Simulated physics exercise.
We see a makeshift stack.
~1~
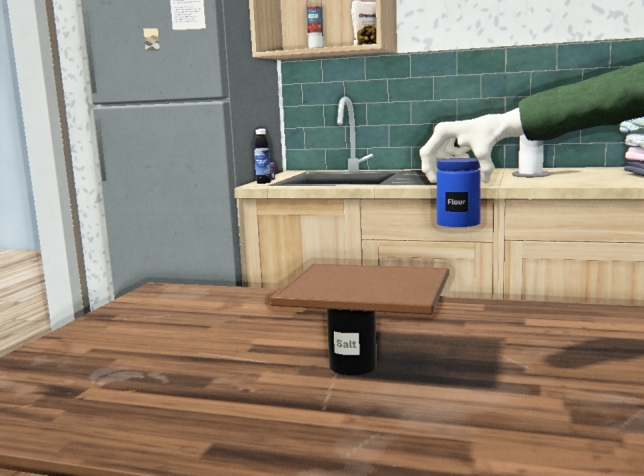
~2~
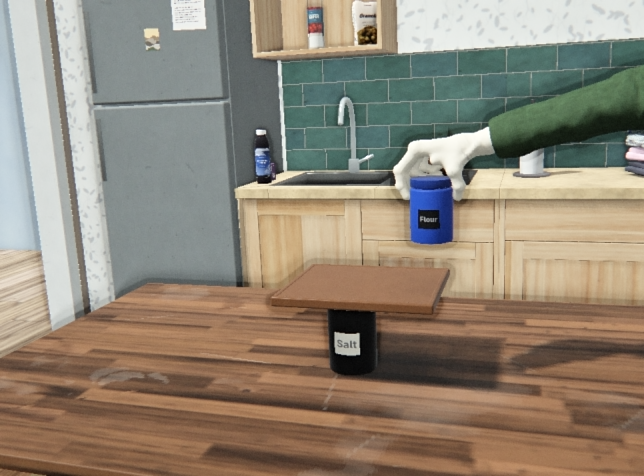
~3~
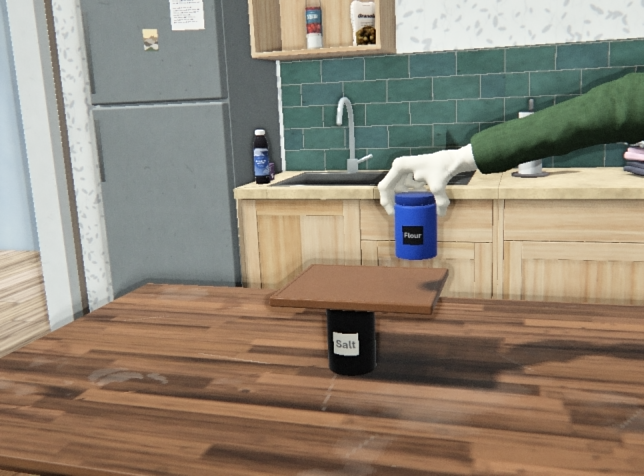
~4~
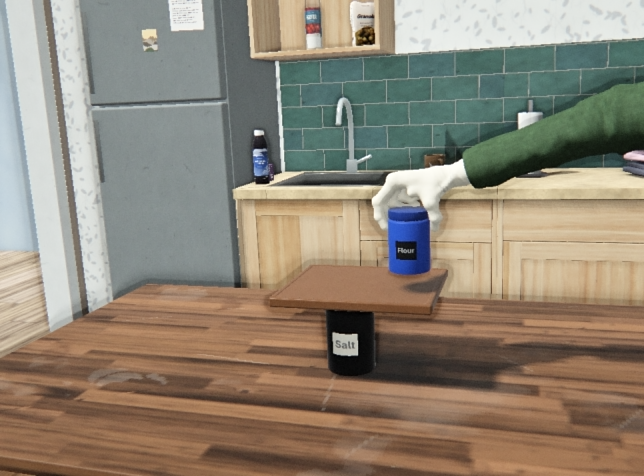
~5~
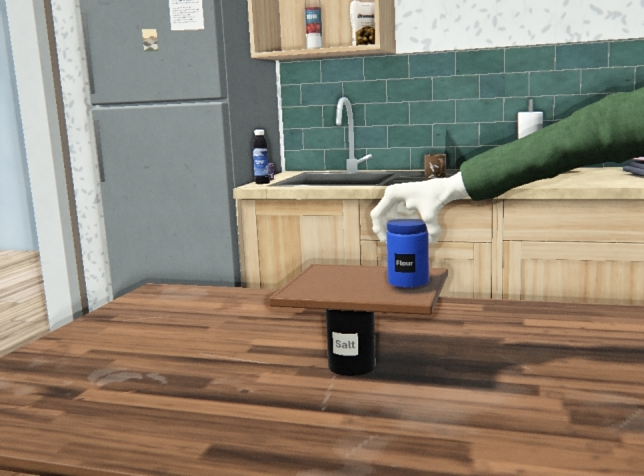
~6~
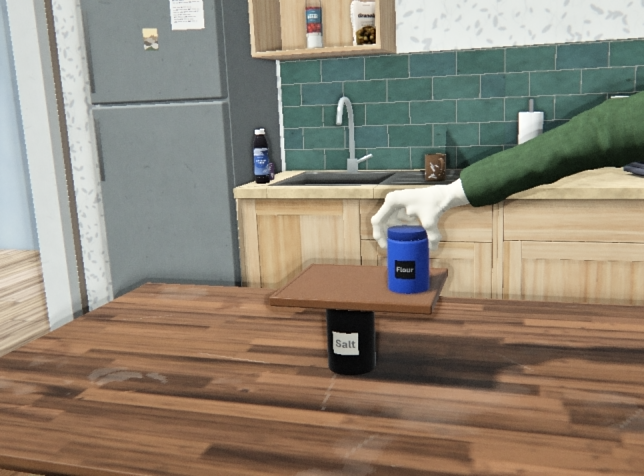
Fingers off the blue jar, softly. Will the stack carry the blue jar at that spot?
The stack comes apart.
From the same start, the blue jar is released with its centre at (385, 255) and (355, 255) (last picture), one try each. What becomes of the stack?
First try: It comes apart; second try: It holds.
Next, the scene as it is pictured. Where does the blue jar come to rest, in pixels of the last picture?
Around (455, 369).
Then, 0.40 s past the last view, blue jar now fallen; brown lid rocked 75° from its first pose.
Then, 0.60 s past the last view, brown lid on its side.
Finally, fallen, blue jar and brown lid; black jar still in place. Final places as the last picture's camera would see them, blue jar near (456, 369). The stack gives way.
